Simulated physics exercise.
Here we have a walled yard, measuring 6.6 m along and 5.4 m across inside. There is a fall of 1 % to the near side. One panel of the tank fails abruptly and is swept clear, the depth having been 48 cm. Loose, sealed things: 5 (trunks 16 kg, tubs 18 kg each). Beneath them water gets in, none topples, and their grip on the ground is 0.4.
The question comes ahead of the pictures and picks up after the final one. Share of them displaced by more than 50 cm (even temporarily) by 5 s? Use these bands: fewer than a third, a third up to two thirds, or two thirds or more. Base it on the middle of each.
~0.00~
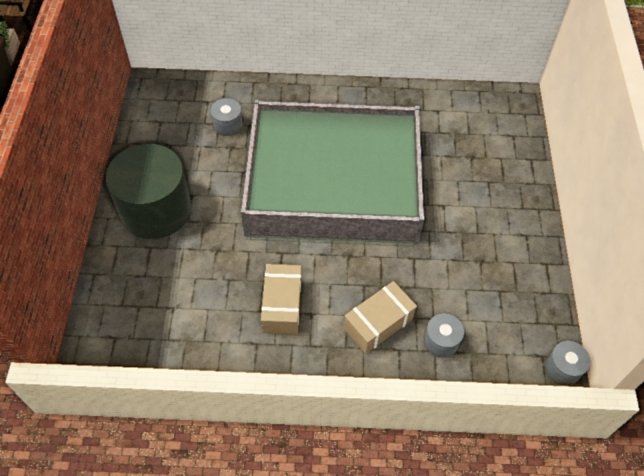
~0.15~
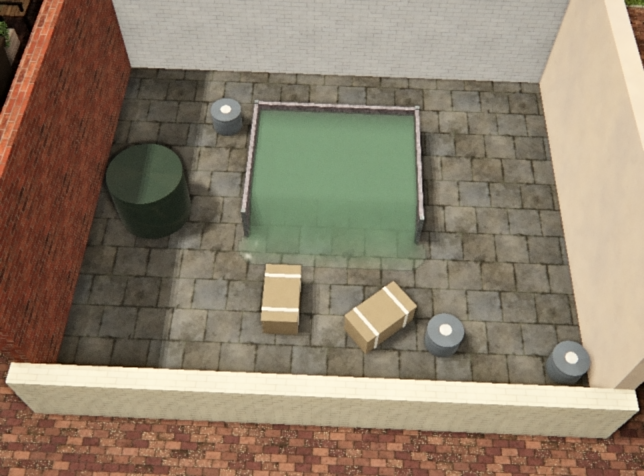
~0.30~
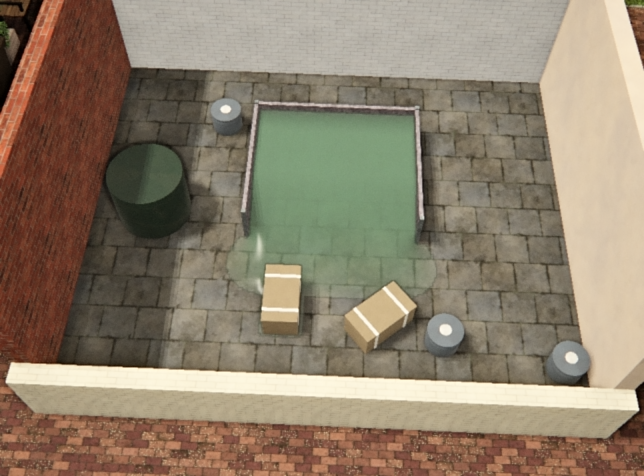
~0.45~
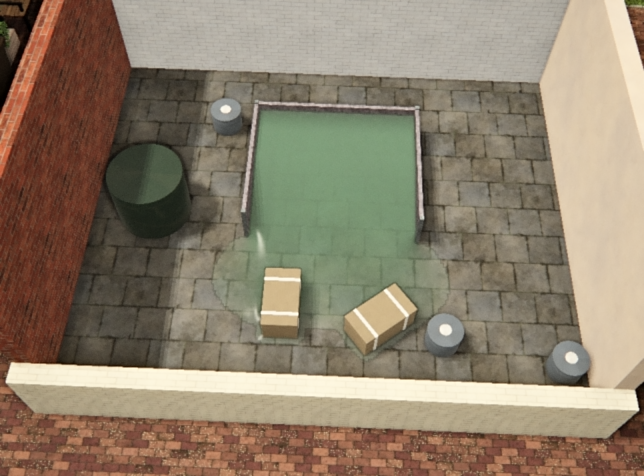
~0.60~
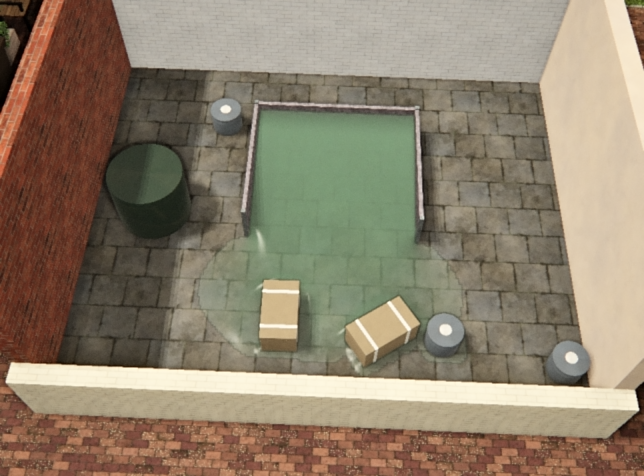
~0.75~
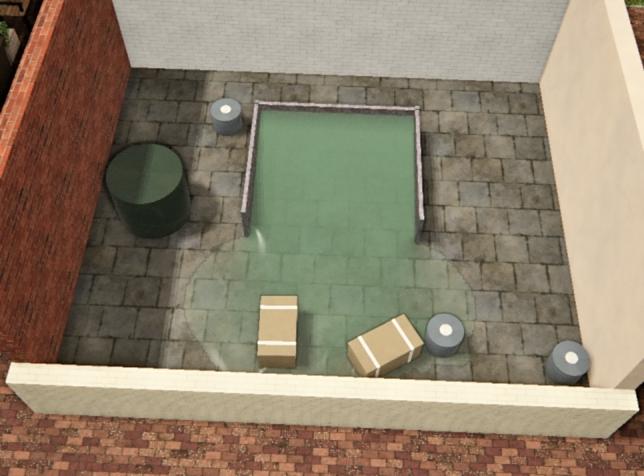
It falls in two thirds or more.
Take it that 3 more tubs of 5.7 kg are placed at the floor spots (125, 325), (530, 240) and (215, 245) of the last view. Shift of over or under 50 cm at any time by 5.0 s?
In order: Beyond it, beyond it, within it.
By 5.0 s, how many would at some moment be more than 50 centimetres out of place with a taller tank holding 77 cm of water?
In that case the number is 4.
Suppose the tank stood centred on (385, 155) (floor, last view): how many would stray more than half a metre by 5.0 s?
The answer would then be 4.
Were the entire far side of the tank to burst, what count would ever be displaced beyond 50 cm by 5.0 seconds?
Then the count would be 0.
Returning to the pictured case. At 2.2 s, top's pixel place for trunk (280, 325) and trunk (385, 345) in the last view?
About (235, 343) for the first and (486, 366) for the second.
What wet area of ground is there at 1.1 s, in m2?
Wet area: Approx. 13 m2.
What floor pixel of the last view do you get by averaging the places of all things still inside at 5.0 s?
Averaged position, last view: Near pixel (367, 208).
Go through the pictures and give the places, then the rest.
In the first picture, a trunk at (282, 292) rests on the ground; a trunk at (381, 311), on the bottom; water covers 4.3 m2; 0 of 5 have shifted.
In the second picture, a trunk at (282, 292), on the bottom; a trunk at (381, 311) rests on the ground; 5.4 m2 under water; 0 of 5 have shifted.
In the third picture, a trunk at (281, 292), on the bottom; a trunk at (381, 311) rests on the ground; water covers 6.6 m2; 0 of 5 have shifted.
In the fourth picture, a trunk at (281, 296), on the bottom, 5 cm from its start; a trunk at (381, 312) rests on the ground; water covers 7.7 m2; 1 of 5 have shifted.
In the fifth picture, a trunk at (280, 309) rests on the ground, 24 cm from its start; a trunk at (383, 325) rests on the ground, 21 cm from its start; water covers 9.0 m2; 2 of 5 have shifted.
In the sixth picture, a trunk at (278, 325), on the bottom, 46 cm from its start; a trunk at (386, 343), on the bottom, 44 cm from its start; 10.6 m2 under water; 2 of 5 have shifted.
After 1.1 s 2 of 5 are over 50 cm from their spots; 0 afloat.
After 2.2 s 3 of 5 are over 50 cm from their spots; 3 afloat.
After 3.5 s 4 of 5 are over 50 cm from their spots; 3 afloat.
After 5.0 s 4 of 5 are over 50 cm from their spots, and 4 have been at some point; 2 afloat.
